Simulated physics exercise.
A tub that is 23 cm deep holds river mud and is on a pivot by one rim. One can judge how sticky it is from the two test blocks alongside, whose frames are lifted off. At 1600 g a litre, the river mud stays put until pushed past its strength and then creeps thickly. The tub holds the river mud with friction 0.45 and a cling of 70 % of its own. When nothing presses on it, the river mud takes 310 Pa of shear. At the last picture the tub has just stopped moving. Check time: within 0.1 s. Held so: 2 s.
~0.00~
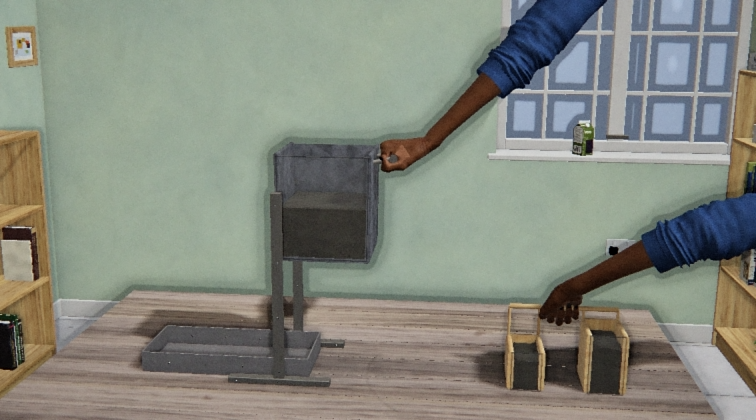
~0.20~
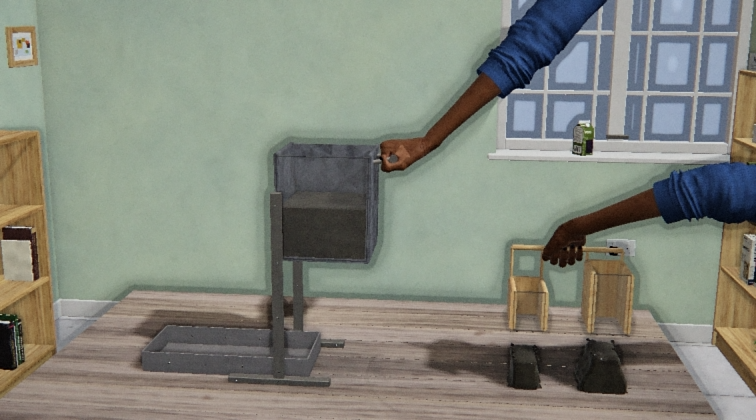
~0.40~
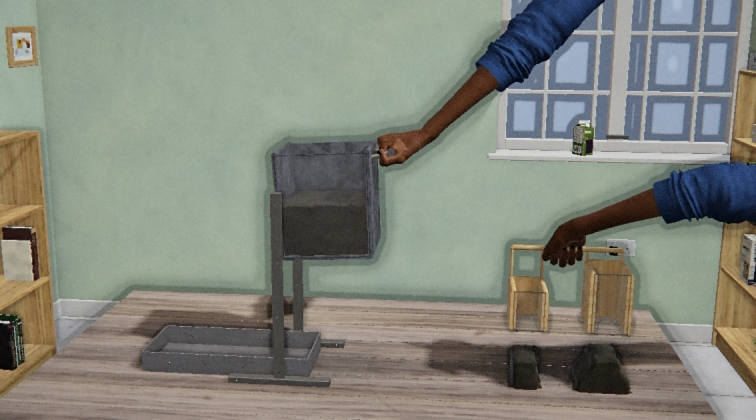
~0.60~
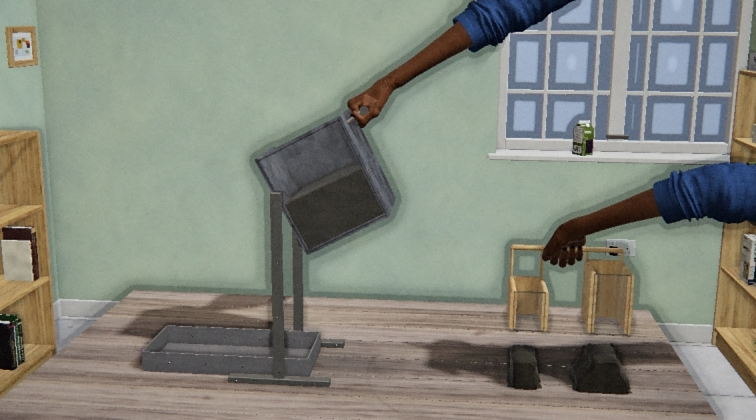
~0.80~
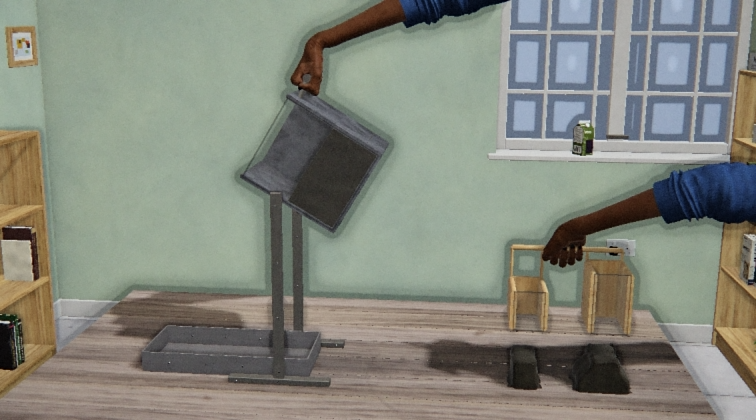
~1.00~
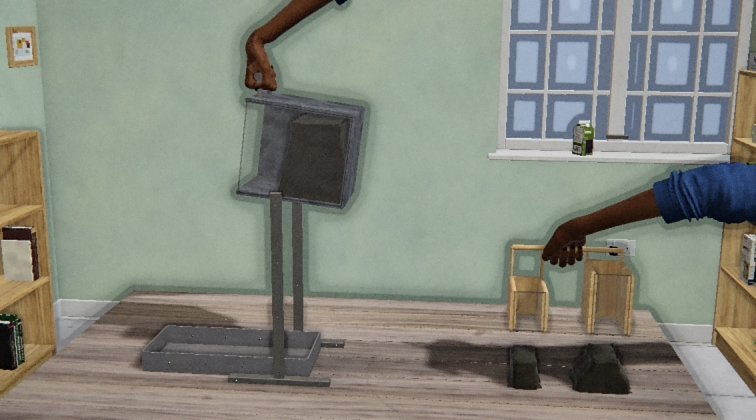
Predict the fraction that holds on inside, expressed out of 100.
Around 90 out of 100.
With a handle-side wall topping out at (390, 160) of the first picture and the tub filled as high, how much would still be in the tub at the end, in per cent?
Then near 65 % stays in the tub.
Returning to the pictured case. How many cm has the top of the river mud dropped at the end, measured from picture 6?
Roughly 7 cm.
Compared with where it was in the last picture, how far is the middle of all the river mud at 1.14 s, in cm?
Roughly 4 cm.
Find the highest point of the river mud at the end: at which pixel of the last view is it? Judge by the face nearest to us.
About (296, 153).
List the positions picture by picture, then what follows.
Handle-side rim at (367, 157), tilt 0 degrees; crest of the river mud at (360, 209); block heights 7.5 cm, 12 cm (left to right), in the first frame.
Handle-side rim at (367, 157), tilt 0 degrees; crest of the river mud at (360, 209); block heights 7.3 cm, 9.2 cm (left to right), in the second frame.
Handle-side rim at (365, 152), tilt 3 degrees; crest of the river mud at (362, 205); block heights 7.2 cm, 8.3 cm (left to right), in the third frame.
Handle-side rim at (337, 120), tilt 28 degrees; crest of the river mud at (358, 170); block heights 7.2 cm, 8.3 cm (left to right), in the fourth frame.
Handle-side rim at (287, 99), tilt 59 degrees; crest of the river mud at (335, 131); block heights 7.2 cm, 8.3 cm (left to right), in the fifth frame.
Handle-side rim at (247, 102), tilt 83 degrees; crest of the river mud at (294, 123); block heights 7.2 cm, 8.3 cm (left to right), in the sixth frame.
After 1.14 s, the tub is at 83 degrees and holds 100 %.
After 1.31 s, the tub is at 83 degrees and holds 95 %.
After 1.48 s, the tub is at 83 degrees and holds 91 %.
After 1.65 s, the tub is at 83 degrees and holds 90 %.
After 3.00 s, the tub is at 83 degrees and holds 90 %.
